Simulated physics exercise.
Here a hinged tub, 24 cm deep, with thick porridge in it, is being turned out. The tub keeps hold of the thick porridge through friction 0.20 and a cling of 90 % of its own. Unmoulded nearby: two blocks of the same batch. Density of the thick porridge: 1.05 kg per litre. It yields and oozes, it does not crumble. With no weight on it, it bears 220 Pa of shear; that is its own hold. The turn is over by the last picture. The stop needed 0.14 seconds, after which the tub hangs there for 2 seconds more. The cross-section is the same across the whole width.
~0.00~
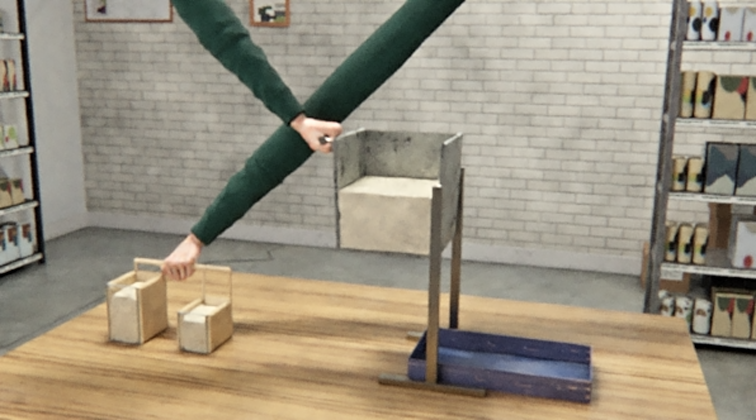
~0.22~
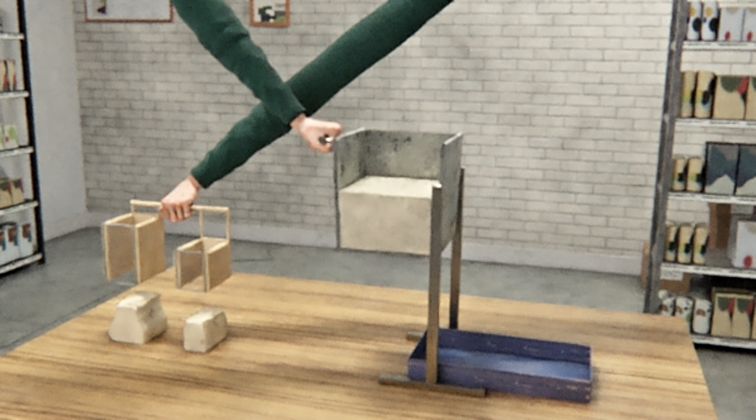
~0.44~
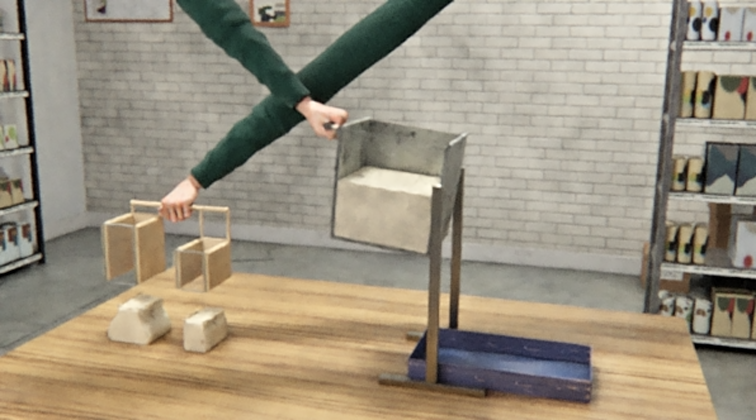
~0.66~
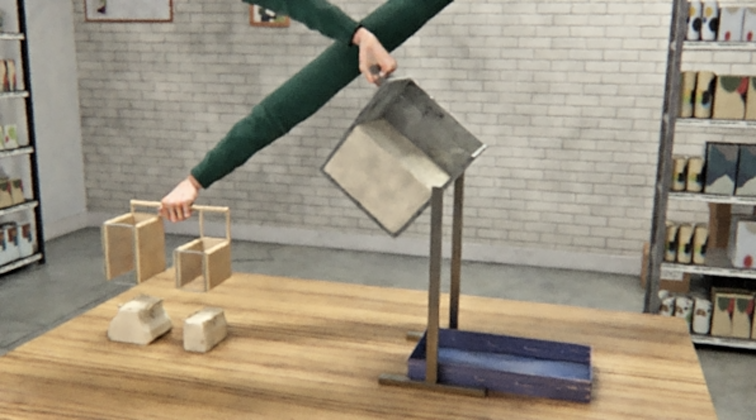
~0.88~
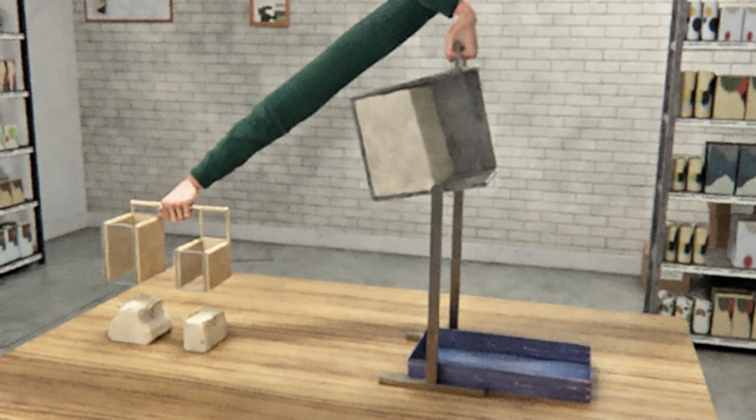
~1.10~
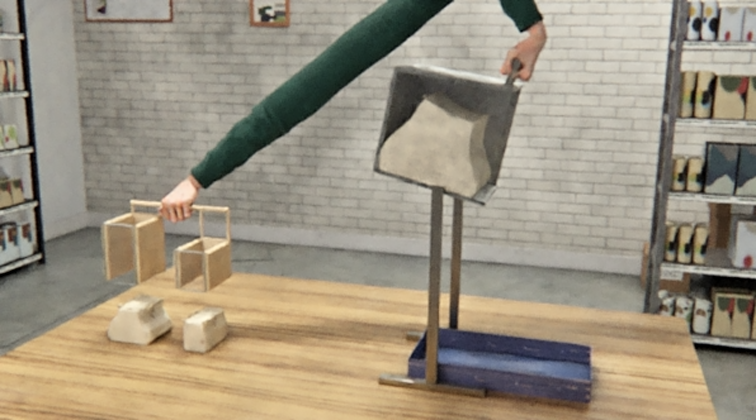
The clip opens with one hand lifting two wooden moulds off pale blocks at left, which slump a little, the taller one more. The other hand swings a grey tub of thick, pale porridge clockwise on its stand, over a blue tray, until it is past sideways, the porridge still inside.
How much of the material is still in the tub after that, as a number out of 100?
About 39 out of 100.
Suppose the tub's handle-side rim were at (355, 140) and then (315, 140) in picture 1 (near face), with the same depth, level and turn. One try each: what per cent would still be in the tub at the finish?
The first would keep 50 percent and the second 30 percent.
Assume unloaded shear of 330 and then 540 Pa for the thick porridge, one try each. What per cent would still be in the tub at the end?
In order: Around 50 % and around 70 %.
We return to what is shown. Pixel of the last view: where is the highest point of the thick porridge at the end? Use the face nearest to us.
(410, 157).
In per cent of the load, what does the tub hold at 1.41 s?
I'd say close to 45 %.
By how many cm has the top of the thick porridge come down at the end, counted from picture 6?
12 cm.
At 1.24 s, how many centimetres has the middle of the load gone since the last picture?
Something like 8 cm, I'd say.
After 1.24 s, the tub is at 101 degrees and holds 75 %.
After 1.41 s, the tub is at 101 degrees and holds 45 %.
After 1.58 s, the tub is at 101 degrees and holds 39 %.
After 1.75 s, the tub is at 101 degrees and holds 39 %.
After 3.10 s, the tub is at 101 degrees and holds 39 %.
